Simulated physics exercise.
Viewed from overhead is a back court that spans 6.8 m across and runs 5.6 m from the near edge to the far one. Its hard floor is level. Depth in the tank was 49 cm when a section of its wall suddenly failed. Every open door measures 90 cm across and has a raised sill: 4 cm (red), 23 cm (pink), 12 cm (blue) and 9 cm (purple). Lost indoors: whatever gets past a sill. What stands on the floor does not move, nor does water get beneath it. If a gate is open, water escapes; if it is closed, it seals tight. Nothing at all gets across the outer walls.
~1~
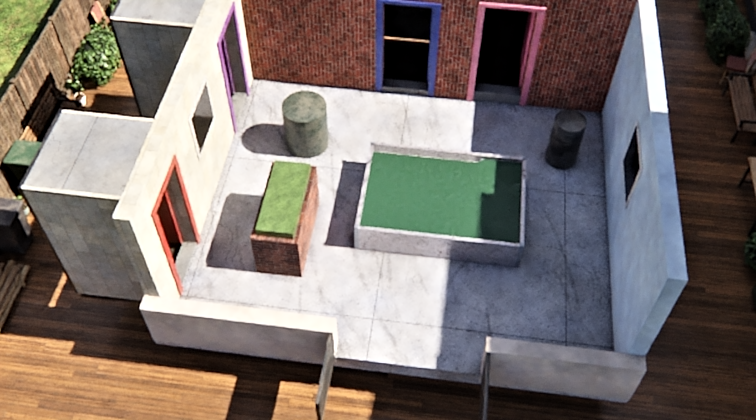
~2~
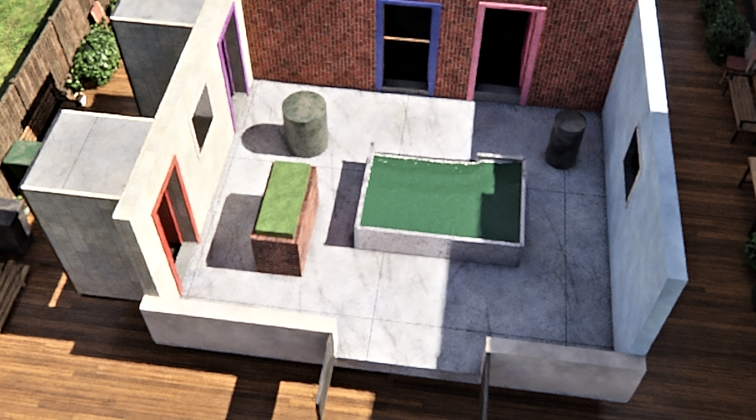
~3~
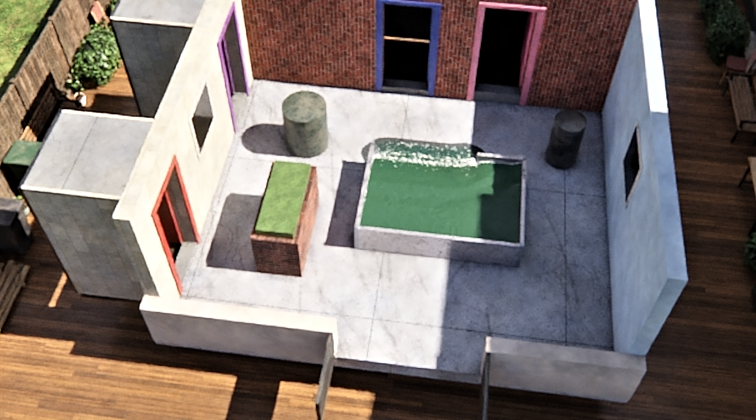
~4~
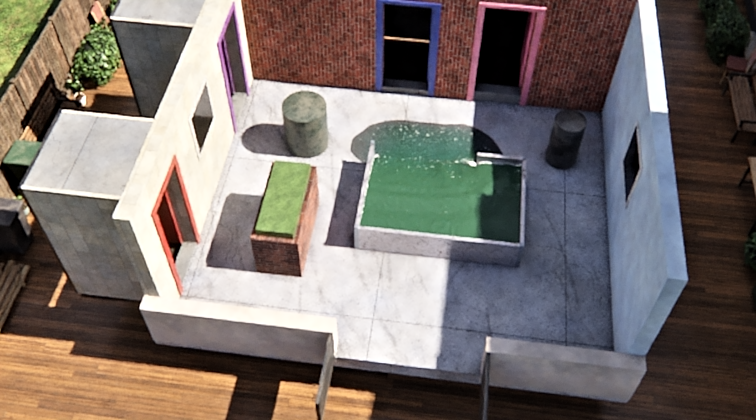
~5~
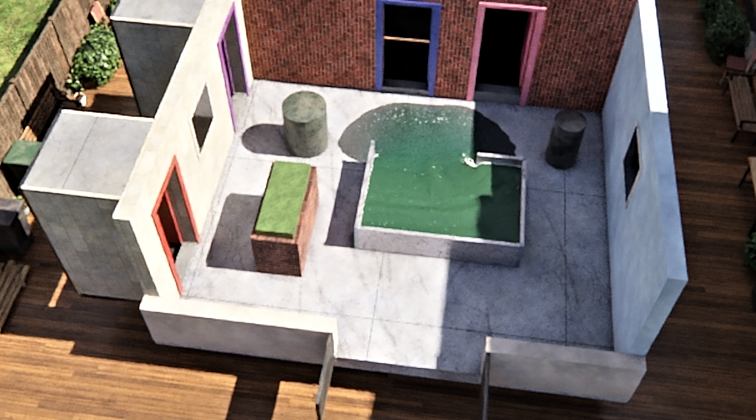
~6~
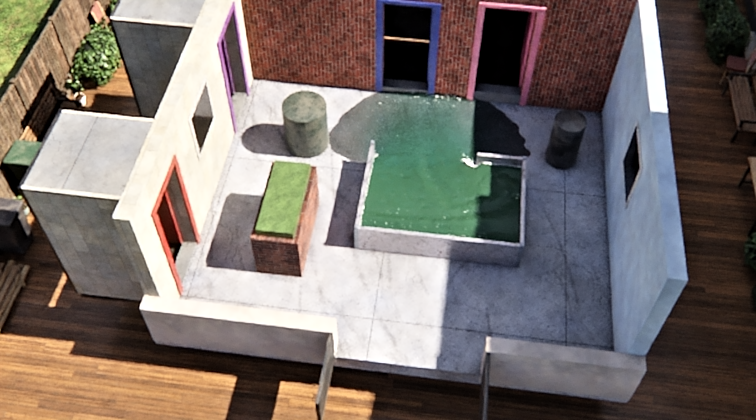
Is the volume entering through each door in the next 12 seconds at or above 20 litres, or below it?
The red door will overshoot the limit, the pink door will undershoot the limit, the blue door will overshoot the limit, the purple door will overshoot the limit.
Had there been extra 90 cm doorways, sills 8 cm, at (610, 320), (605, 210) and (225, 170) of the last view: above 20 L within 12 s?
In sequence the answers are less than that, less than that and less than that.
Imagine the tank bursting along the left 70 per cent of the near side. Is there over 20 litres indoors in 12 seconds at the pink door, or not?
So for pink: No.
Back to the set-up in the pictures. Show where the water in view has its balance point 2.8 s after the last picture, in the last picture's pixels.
Near (418, 152).
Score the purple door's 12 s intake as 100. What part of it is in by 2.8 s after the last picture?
Share by then: ~ 25 %.
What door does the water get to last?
Lab note: Last arrival at the red door.
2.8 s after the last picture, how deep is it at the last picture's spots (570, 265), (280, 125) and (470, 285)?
Depth readings in turn - 0, 5, 0 cm.
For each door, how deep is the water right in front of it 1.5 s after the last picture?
In centimetres, the red door has 0, the pink door 19, the blue door 29 and the purple door 0.
Then, 0.7 s after the last picture water covers 20 % of the floor and is deepest (34 cm) near (433, 103); red door not reached, pink door 21 cm at the sill, 0 L in, blue door 29 cm at the sill, 41 L in, purple door not reached.
Then, 1.5 s after the last picture water covers 30 % of the floor and is deepest (31 cm) near (389, 92); red door not reached, pink door 19 cm at the sill, 1 L in, blue door 29 cm at the sill, 135 L in, purple door not reached.
Then, 2.8 s after the last picture water covers 45 % of the floor and is deepest (26 cm) near (254, 79); red door not reached, pink door 12 cm at the sill, 1 L in, blue door 19 cm at the sill, 224 L in, purple door 19 cm at the sill, 26 L in.
Then, 6.3 s after the last picture water covers 80 % of the floor and is deepest (14 cm) near (594, 125); red door 5 cm at the sill, 0 L in, pink door 7 cm at the sill, 2 L in, blue door 8 cm at the sill, 249 L in, purple door 11 cm at the sill, 102 L in.
Then, 11.3 s after the last picture water covers 95 % of the floor and is deepest (8 cm) near (417, 311); red door 7 cm at the sill, 37 L in, pink door 5 cm at the sill, 2 L in, blue door 6 cm at the sill, 249 L in, purple door 6 cm at the sill, 105 L in.
